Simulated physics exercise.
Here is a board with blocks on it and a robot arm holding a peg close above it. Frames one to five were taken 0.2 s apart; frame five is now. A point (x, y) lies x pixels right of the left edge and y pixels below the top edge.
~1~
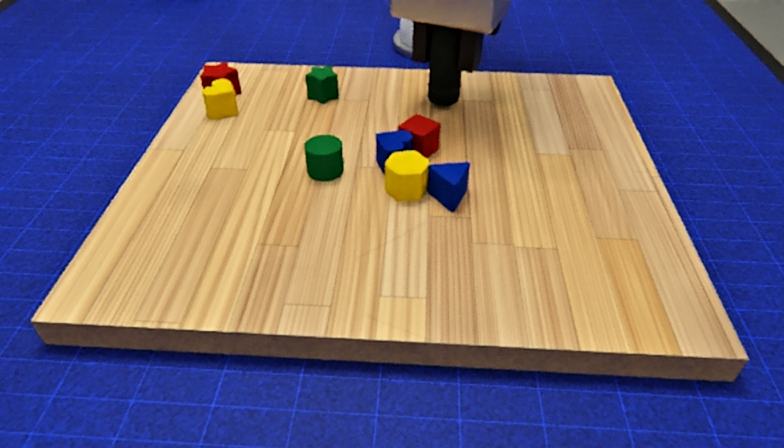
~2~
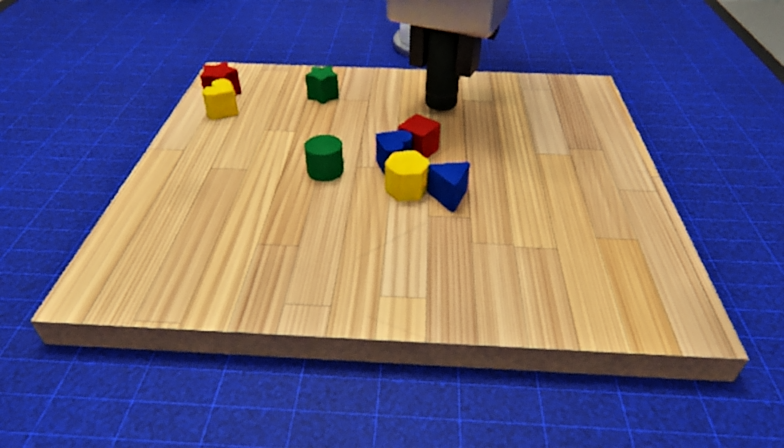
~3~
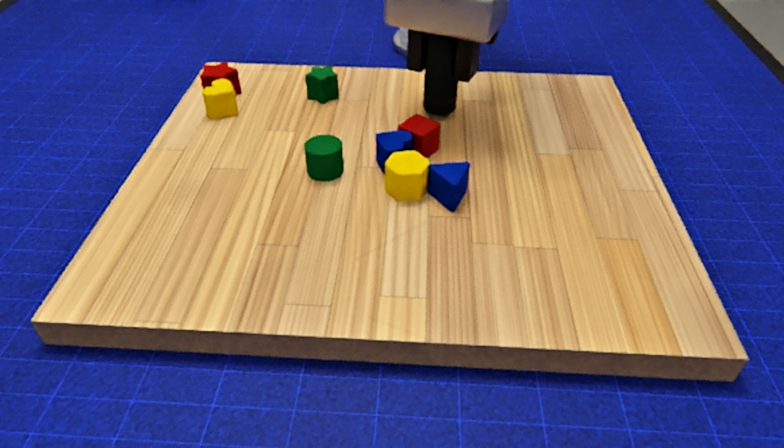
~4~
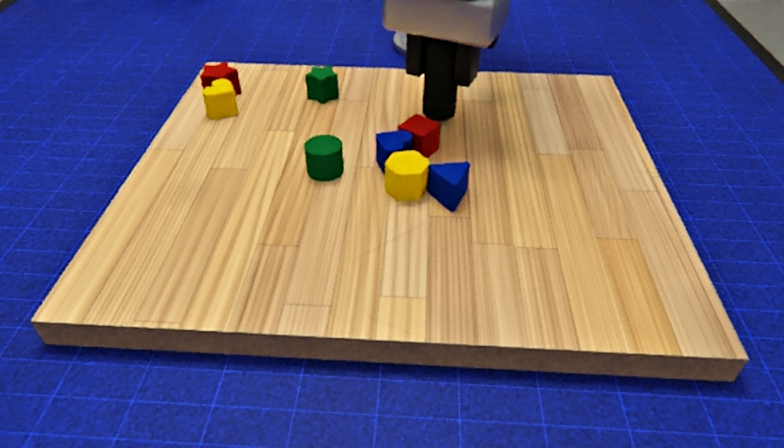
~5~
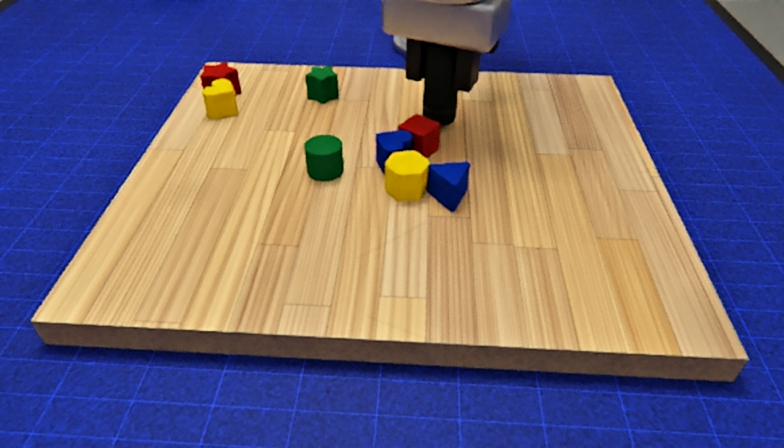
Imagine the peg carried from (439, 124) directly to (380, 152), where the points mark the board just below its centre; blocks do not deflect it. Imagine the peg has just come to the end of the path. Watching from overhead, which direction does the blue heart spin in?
The block turns clockwise.
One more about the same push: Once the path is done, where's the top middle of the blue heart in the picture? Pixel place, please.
In the picture, it is at (389, 149).
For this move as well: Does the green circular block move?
I expect not.
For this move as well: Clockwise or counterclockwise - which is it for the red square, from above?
It spins against the clock.
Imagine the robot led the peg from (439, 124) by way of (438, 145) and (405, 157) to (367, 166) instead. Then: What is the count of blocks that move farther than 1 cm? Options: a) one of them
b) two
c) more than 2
Correct choice: B.
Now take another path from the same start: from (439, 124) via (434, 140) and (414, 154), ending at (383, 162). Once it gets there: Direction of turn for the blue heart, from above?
Rotation: Clockwise.
What follows on the original path. Halfway along, peg (409, 132); blue heart (390, 145), turned 35° clockwise; red square (417, 130), turned 40° anticlockwise.
At the end, peg (380, 146); green circular block in place; blue heart (389, 149), turned 60° clockwise; yellow six-sided block (407, 169), turned 20° anticlockwise; red square (412, 137), turned 80° anticlockwise.
